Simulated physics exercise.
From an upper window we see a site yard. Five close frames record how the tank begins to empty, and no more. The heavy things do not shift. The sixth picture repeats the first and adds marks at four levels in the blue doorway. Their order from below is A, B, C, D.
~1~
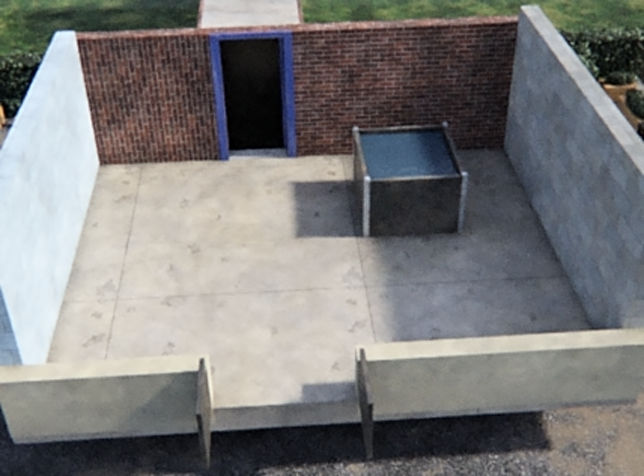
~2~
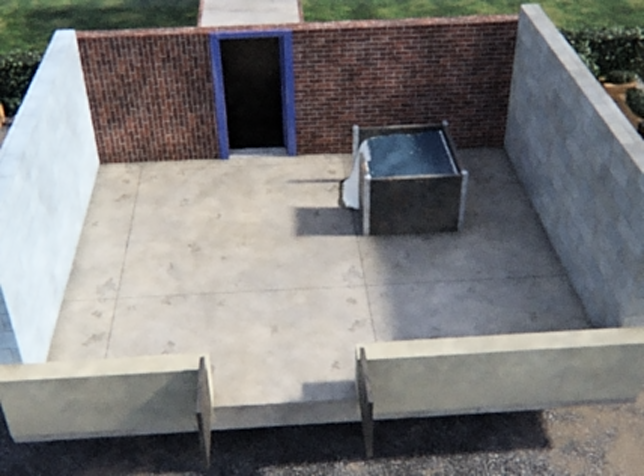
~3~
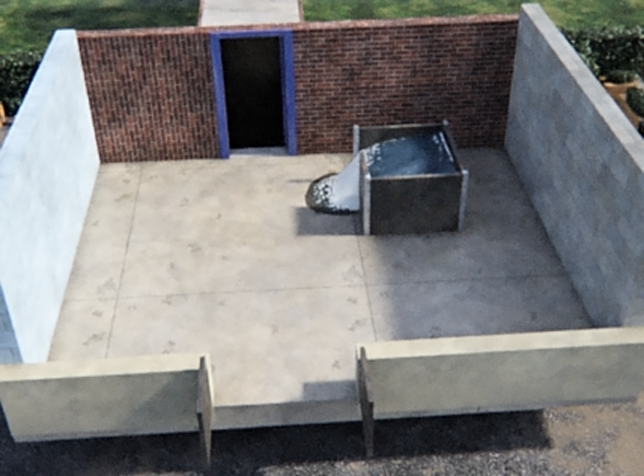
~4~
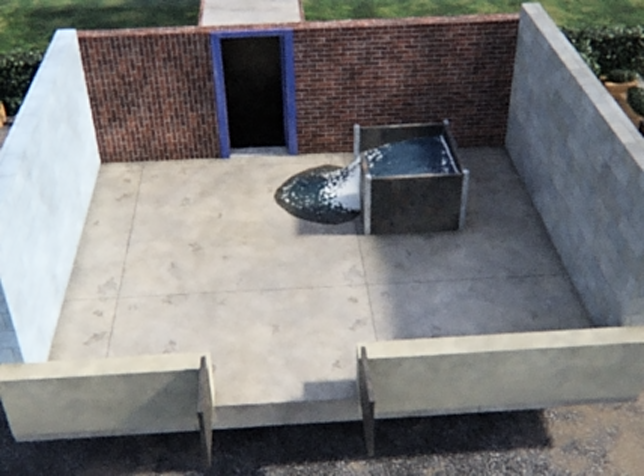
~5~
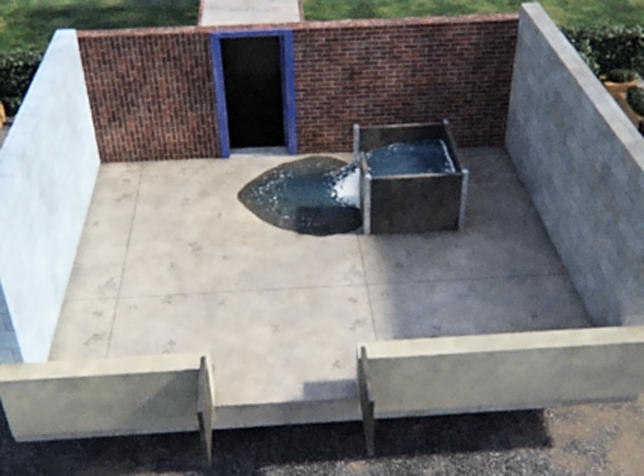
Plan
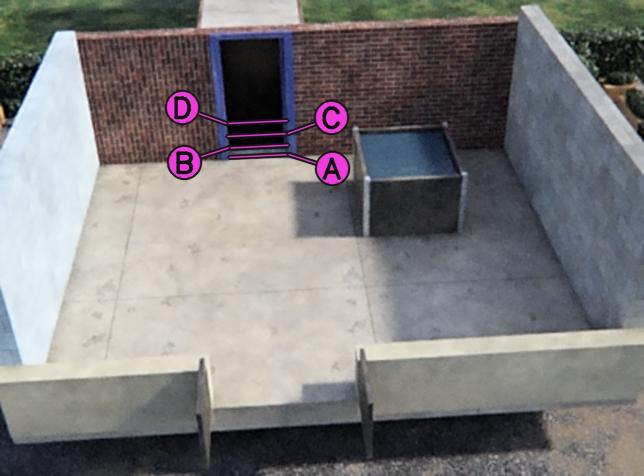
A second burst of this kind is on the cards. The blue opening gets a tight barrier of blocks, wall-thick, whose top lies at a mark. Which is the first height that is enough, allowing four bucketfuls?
It is B.
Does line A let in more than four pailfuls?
Yes, it does.
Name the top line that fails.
That would be A.
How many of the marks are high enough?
Three of them.
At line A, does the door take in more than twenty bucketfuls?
No, it does not.
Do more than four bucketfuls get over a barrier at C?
No, that is safe.
On the marked copy, A at (259, 155); B at (258, 146); C at (257, 135); D at (256, 122); from the bottom up A, B, C, D.
For line A, about 9 bucketfuls get in.
For line B, a splash gets over, under a bucket.
For line C, nothing gets over.
For line D, nothing gets over.
